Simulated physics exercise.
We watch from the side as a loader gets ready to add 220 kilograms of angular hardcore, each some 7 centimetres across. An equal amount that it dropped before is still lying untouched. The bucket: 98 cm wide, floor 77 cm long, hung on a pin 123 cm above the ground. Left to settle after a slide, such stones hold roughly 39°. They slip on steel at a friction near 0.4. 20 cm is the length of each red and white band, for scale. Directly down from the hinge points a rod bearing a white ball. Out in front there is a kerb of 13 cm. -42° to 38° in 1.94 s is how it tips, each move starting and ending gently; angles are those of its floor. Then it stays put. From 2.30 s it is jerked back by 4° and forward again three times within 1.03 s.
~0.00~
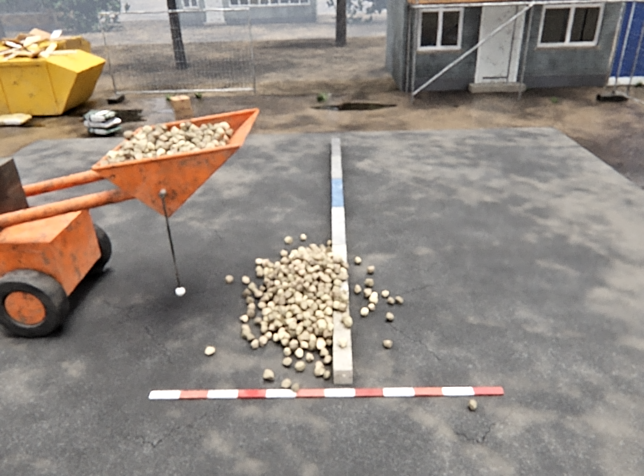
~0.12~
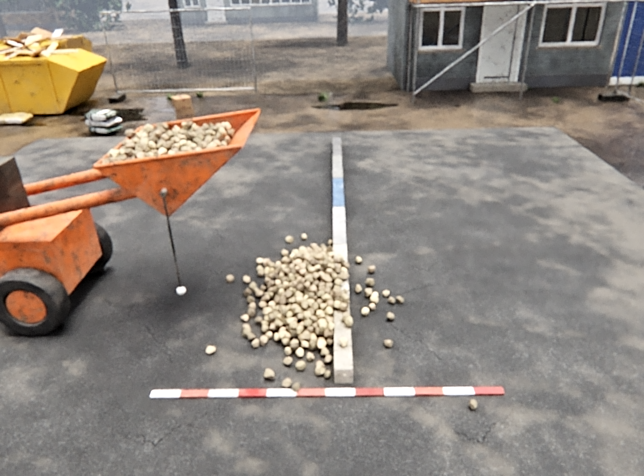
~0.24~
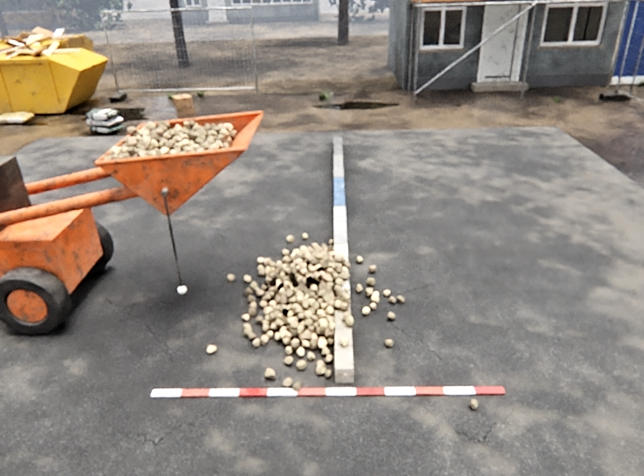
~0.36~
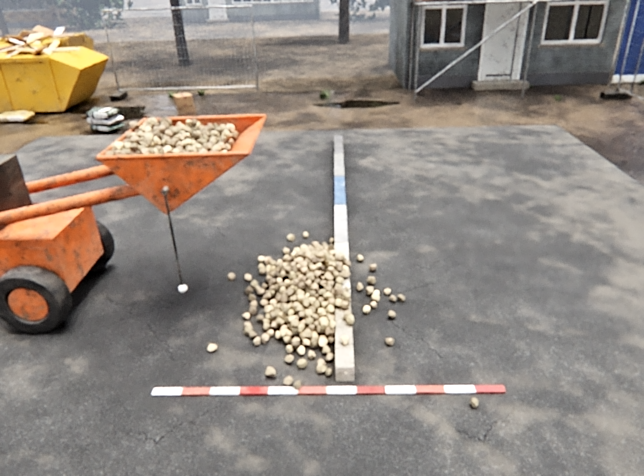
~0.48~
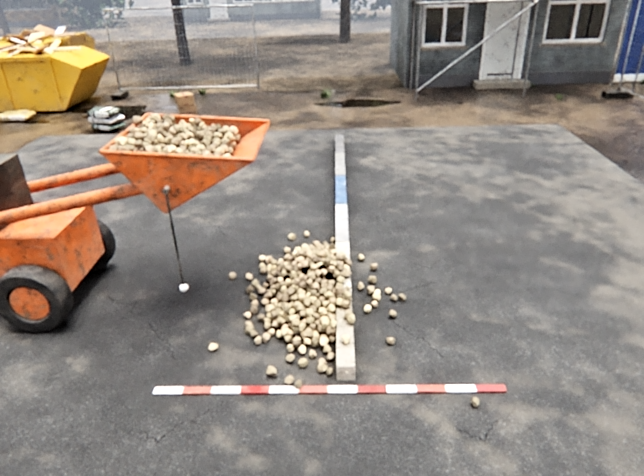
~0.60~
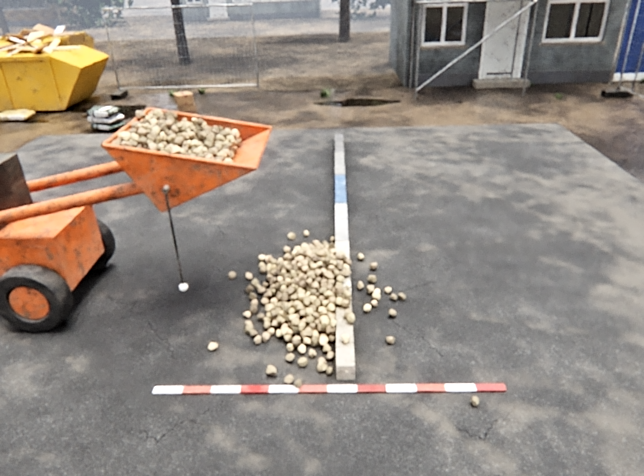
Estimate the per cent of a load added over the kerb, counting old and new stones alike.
Roughly 2 per cent of a load is added.
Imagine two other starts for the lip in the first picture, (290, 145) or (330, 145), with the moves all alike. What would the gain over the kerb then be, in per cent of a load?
About 50 and 95 per cent.
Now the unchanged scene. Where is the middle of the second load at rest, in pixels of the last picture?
Around (284, 281).
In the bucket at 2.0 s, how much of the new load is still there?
It holds some 40 percent.
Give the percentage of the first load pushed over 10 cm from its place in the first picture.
Roughly 0 percent.
After 1.5 s the floor is at 26°; in per cent of one load, 100 in the bucket, 97 on this side of the kerb, 3 over the kerb; the foremost stones are at (396, 308).
After 2.0 s the floor is at 38°; in per cent of one load, 39 in the bucket, 158 on this side of the kerb, 3 over the kerb; the foremost stones are at (396, 308).
After 3.8 s the floor is at 38°; in per cent of one load, 0 in the bucket, 196 on this side of the kerb, 4 over the kerb; the foremost stones are at (408, 311).
After 6.2 s the floor is at 38°; in per cent of one load, 0 in the bucket, 196 on this side of the kerb, 4 over the kerb; the foremost stones are at (408, 311). Net gain over the kerb, 2.
